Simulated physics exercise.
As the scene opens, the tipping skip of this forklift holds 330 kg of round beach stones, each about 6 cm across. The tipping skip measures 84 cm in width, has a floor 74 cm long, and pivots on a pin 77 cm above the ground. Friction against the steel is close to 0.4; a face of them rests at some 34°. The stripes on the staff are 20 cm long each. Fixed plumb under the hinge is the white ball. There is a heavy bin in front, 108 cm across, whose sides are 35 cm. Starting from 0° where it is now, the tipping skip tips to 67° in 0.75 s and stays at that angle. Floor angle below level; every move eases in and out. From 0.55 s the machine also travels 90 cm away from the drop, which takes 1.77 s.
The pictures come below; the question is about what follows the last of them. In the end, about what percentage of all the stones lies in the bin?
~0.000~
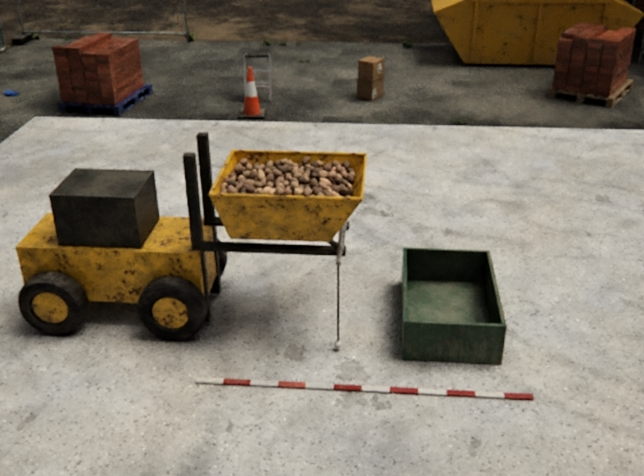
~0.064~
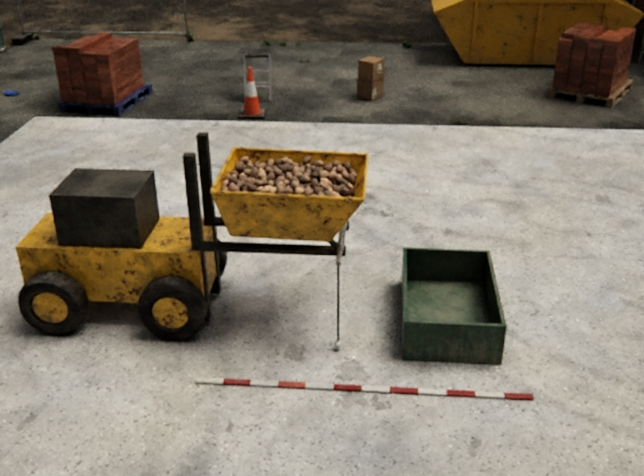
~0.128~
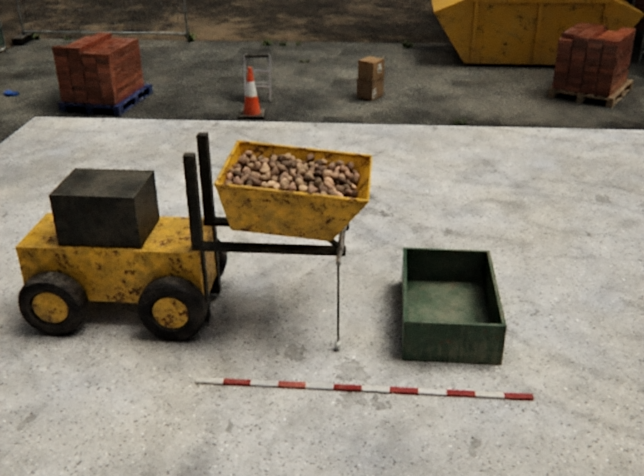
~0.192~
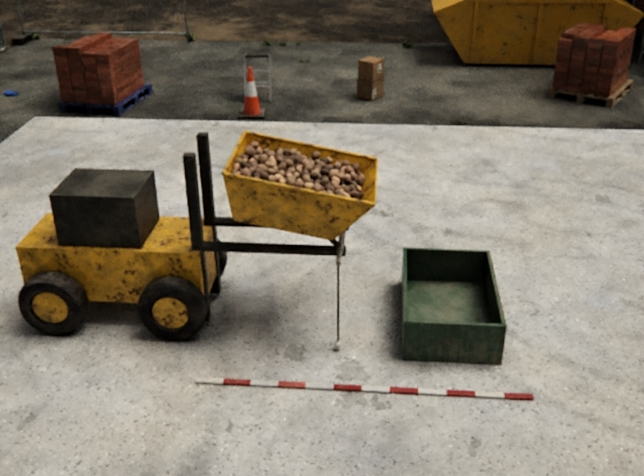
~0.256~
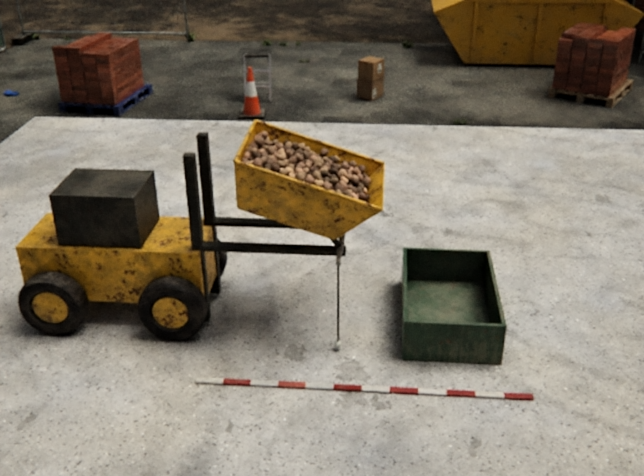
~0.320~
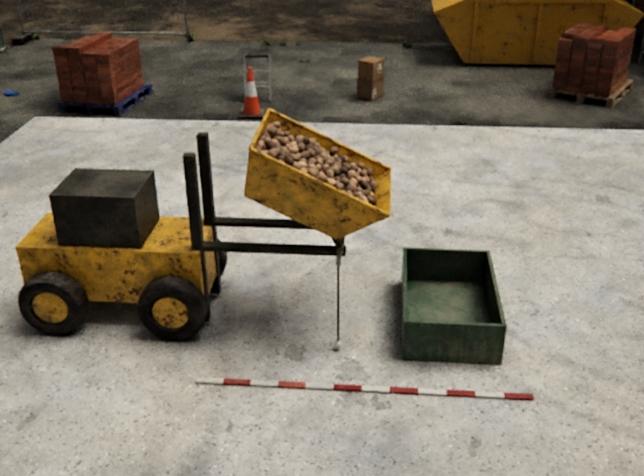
About 65 out of 100.
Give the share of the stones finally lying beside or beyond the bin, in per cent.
5%, roughly.
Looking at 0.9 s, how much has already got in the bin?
20 per cent or so by then.
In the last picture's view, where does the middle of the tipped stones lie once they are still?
(437, 311).
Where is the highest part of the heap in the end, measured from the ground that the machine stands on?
It rests some 36 cm higher than the ground the machine stands on.
After 0.6 s the floor is at 56°; 100 % in the tipping skip; the foremost stones are at (399, 222).
After 0.9 s the floor is at 67°; 81 % in the tipping skip, 1 % short of the bin, 18 % in the bin; the foremost stones are at (459, 273).
After 2.8 s the floor is at 67°; 8 % in the tipping skip, 22 % short of the bin, 65 % in the bin, 5 % beside or beyond the bin; the foremost stones are at (606, 324).
After 5.1 s the floor is at 67°; 0 % in the tipping skip, 31 % short of the bin, 65 % in the bin, 5 % beside or beyond the bin; the foremost stones are at (606, 324).
